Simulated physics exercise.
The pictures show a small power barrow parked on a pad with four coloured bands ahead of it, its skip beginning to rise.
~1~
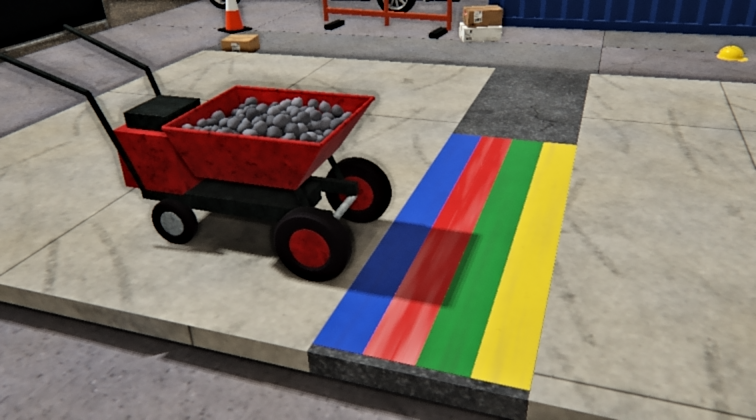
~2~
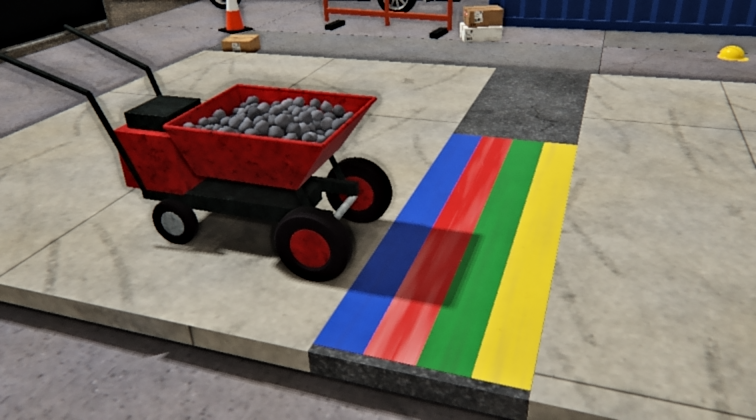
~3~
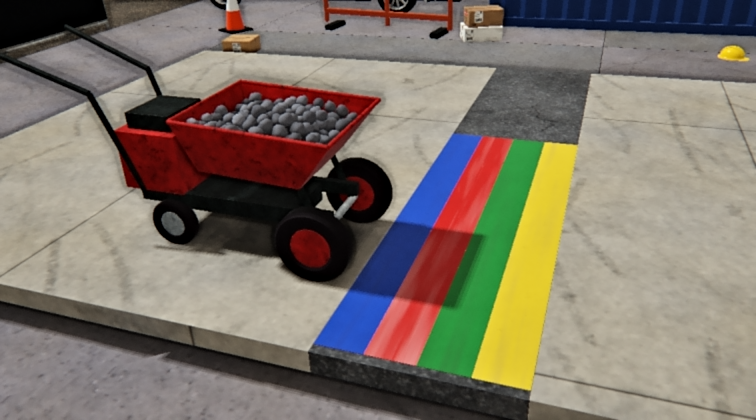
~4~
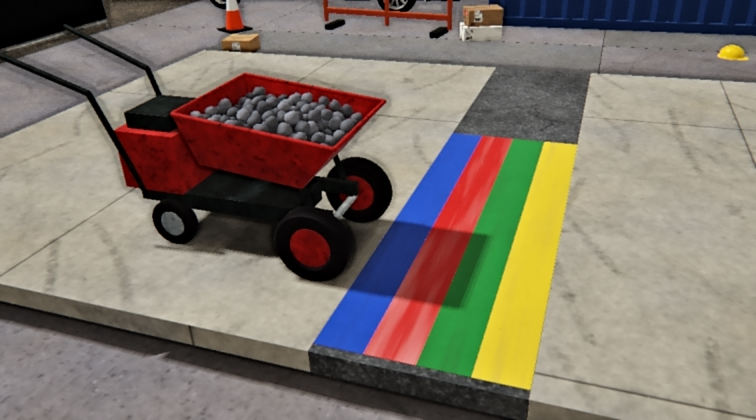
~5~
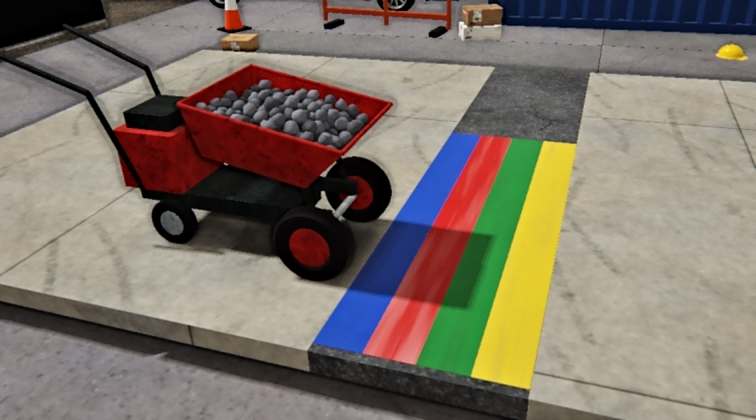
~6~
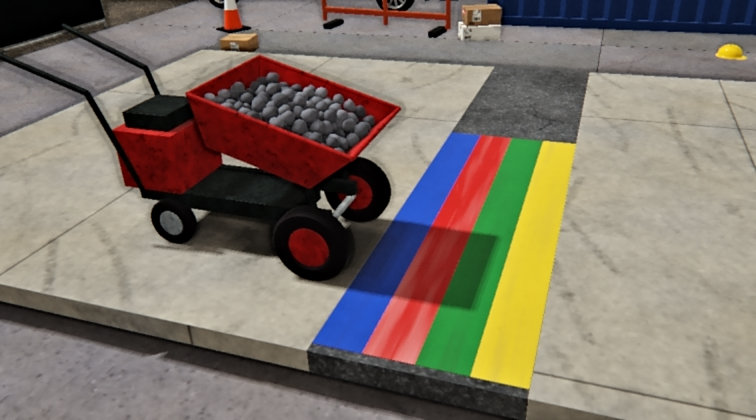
A red skip loaded with grey cobbles tilts gradually toward the coloured bands on the right.
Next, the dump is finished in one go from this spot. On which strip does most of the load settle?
Most lies over the green band.
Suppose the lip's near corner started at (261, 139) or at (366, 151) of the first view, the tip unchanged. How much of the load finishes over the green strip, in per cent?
First some 20, then 30 per cent.
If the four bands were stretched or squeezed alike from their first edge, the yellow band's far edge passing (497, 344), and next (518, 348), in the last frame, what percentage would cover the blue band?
Roughly 0 per cent, and 0 per cent.
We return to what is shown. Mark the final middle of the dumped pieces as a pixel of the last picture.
Near (487, 265).
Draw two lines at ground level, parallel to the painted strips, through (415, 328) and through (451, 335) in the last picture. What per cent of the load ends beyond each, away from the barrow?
Near 90 % and 60 %.
Shortly afterwards, skip tipped steeply; the whole lot in the skip.
Next, skip tipped steeply; the bulk in the skip; only a few over the red strip; a little over the green strip; only a few falling.
Some moments later, skip tipped right over; near a quarter in the skip; a little over the red strip; near a third over the green strip; near a quarter over the yellow strip; only a few falling; a little off the paint.
In the end, skip tipped right over; only a few over the blue strip; near a quarter over the red strip; near a third over the green strip; near a quarter over the yellow strip; a little off the paint.
